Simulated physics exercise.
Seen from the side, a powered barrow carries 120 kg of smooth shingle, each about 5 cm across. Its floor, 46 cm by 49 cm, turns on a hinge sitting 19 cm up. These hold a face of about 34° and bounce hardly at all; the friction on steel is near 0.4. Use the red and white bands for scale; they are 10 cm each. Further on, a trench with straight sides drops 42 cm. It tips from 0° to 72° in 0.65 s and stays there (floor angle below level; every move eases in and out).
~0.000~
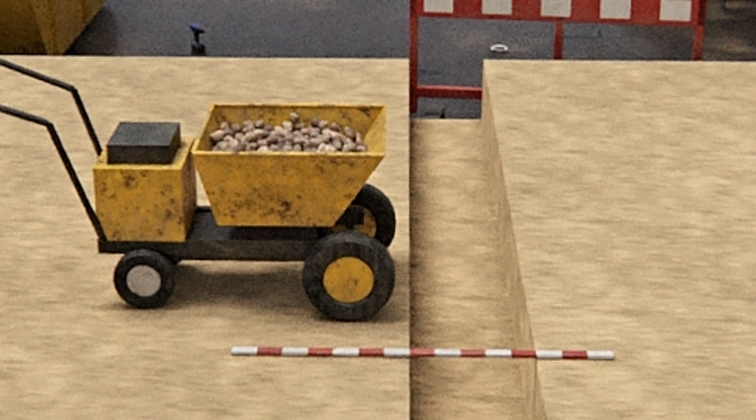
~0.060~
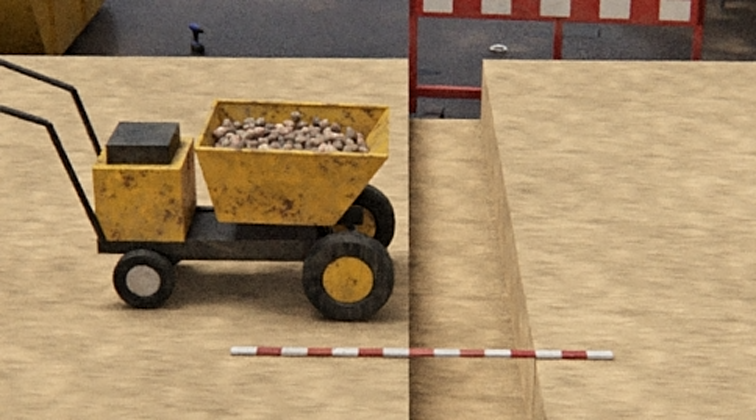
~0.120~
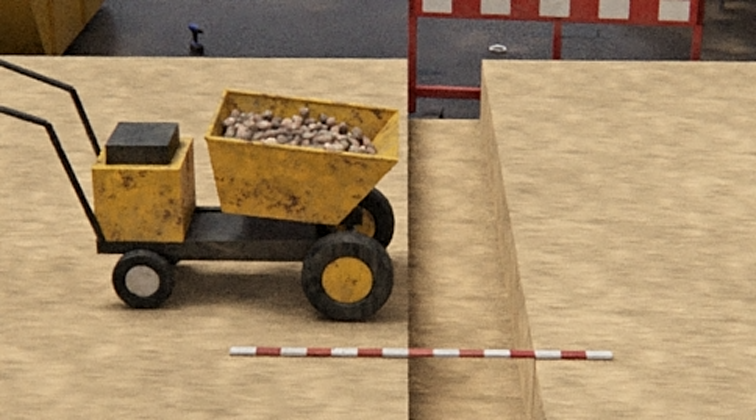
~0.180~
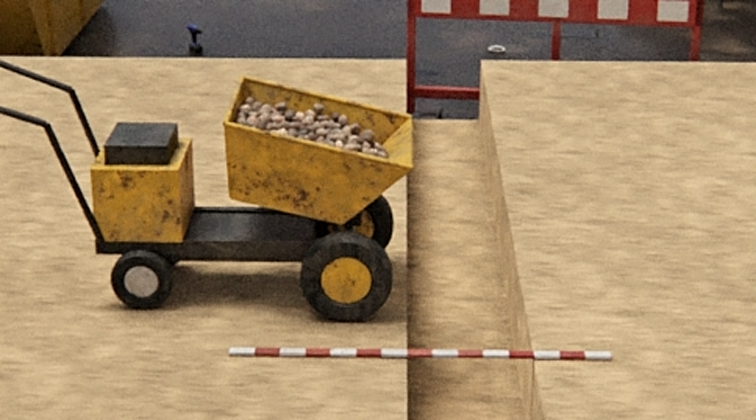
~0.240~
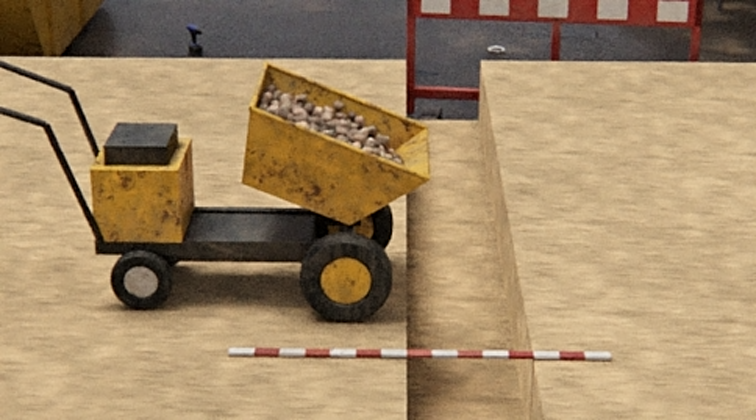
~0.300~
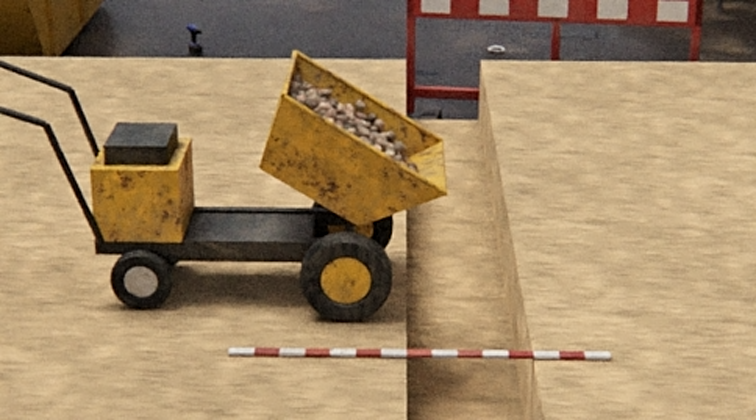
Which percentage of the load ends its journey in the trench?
Roughly 41 per cent.
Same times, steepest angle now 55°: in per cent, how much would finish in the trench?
In that case near 20 per cent.
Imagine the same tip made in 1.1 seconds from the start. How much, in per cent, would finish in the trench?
It would be near 55 percent.
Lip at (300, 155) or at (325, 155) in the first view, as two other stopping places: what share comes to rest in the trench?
Near 100 per cent from the first place, 90 from the second.
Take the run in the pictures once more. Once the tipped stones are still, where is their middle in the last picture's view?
Middle at around (551, 289), I'd say.
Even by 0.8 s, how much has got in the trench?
Roughly 10% by that time.
After 0.5 s the floor is at 61°; 100 % in the tray; the foremost stones are at (462, 218).
After 0.8 s the floor is at 72°; 70 % in the tray, 11 % in the trench, 19 % past the trench; the foremost stones are at (570, 285).
After 1.1 s the floor is at 72°; 21 % in the tray, 21 % in the trench, 58 % past the trench; the foremost stones are at (737, 281).
After 3.0 s the floor is at 72°; 0 % in the tray, 41 % in the trench, 59 % past the trench; the foremost stones are past the picture's edge.
